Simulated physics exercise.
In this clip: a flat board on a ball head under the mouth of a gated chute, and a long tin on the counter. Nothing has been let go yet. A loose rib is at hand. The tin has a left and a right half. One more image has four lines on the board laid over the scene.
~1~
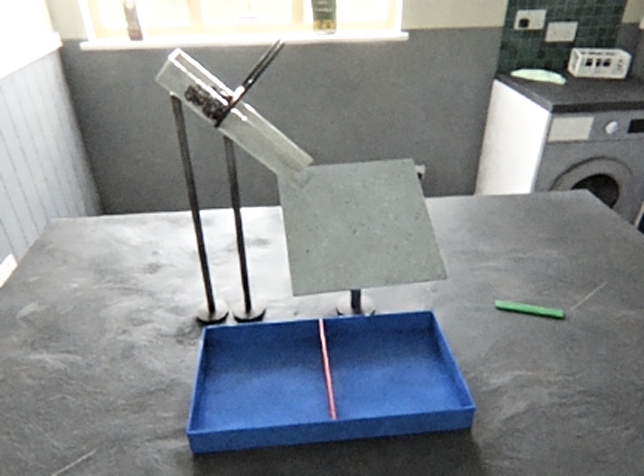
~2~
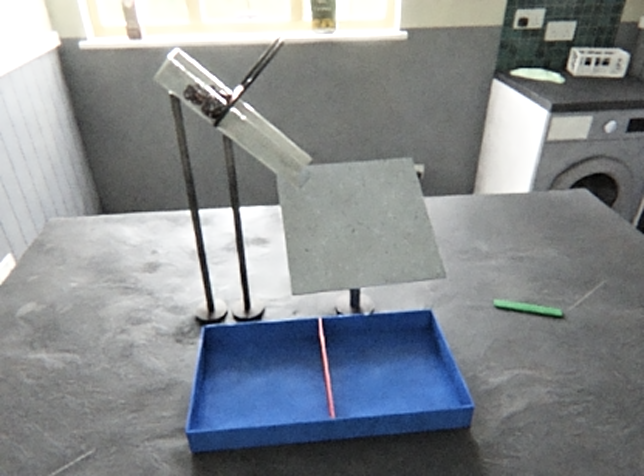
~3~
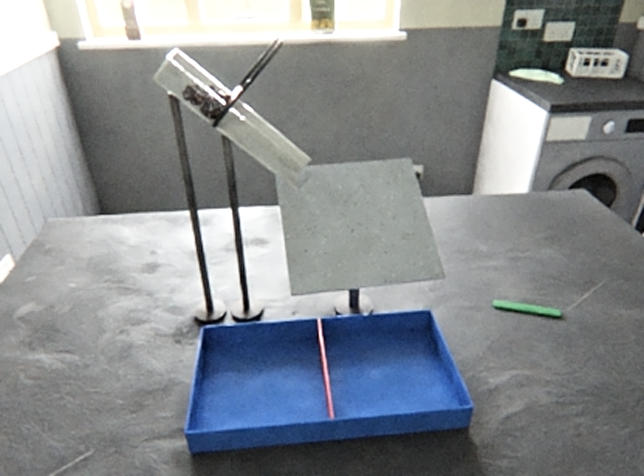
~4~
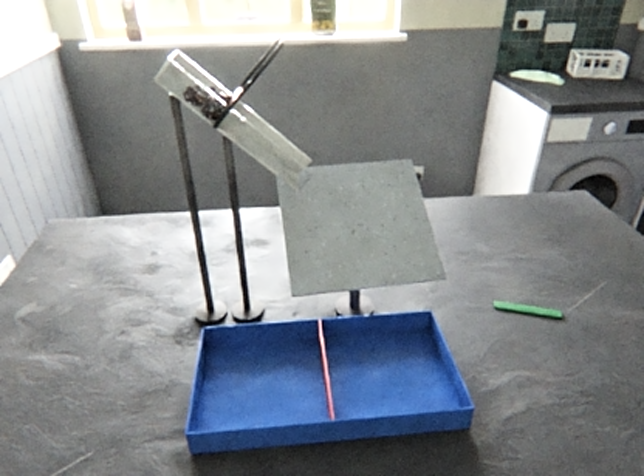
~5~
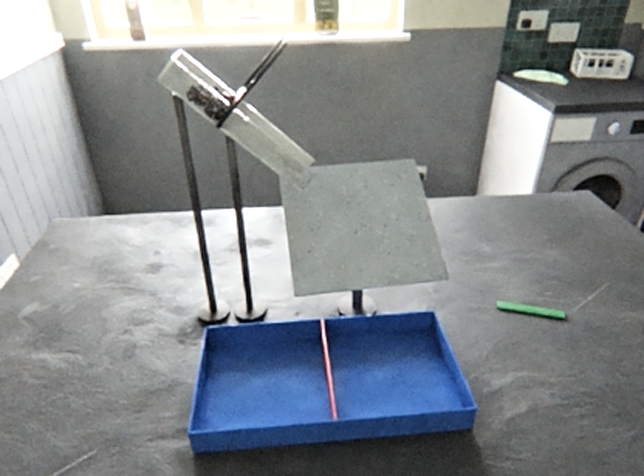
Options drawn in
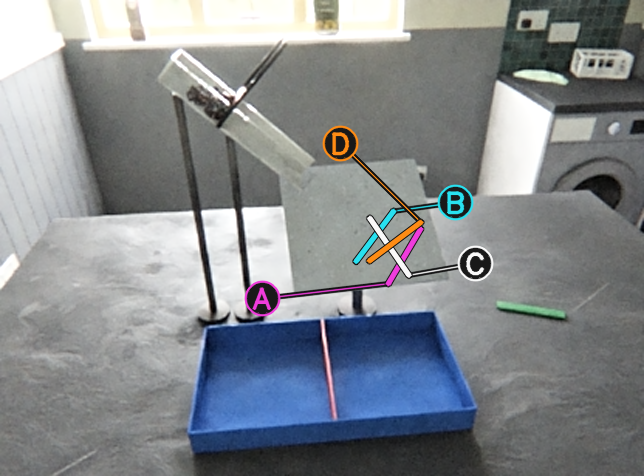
In the video, a clear sloping chute holds dark balls behind a closed gate above a tilted grey board and a blue tray with a red divider, while a green object lies to the right; nothing visibly moves.
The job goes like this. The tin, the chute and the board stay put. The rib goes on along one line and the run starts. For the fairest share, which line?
The answer is line B.
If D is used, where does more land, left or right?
Right.
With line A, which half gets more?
The right half.
On the marked copy, line A from (420, 228) to (388, 283); line B from (393, 211) to (356, 261); line C from (369, 218) to (408, 275); line D from (420, 222) to (369, 260).
With A, of what is caught, about a tenth in the left half, almost all in the right.
With B, of what is caught, roughly half in the left half, roughly half in the right.
With C, of what is caught, not one piece in the left half, every piece in the right.
With D, of what is caught, just a few in the left half, almost all in the right.
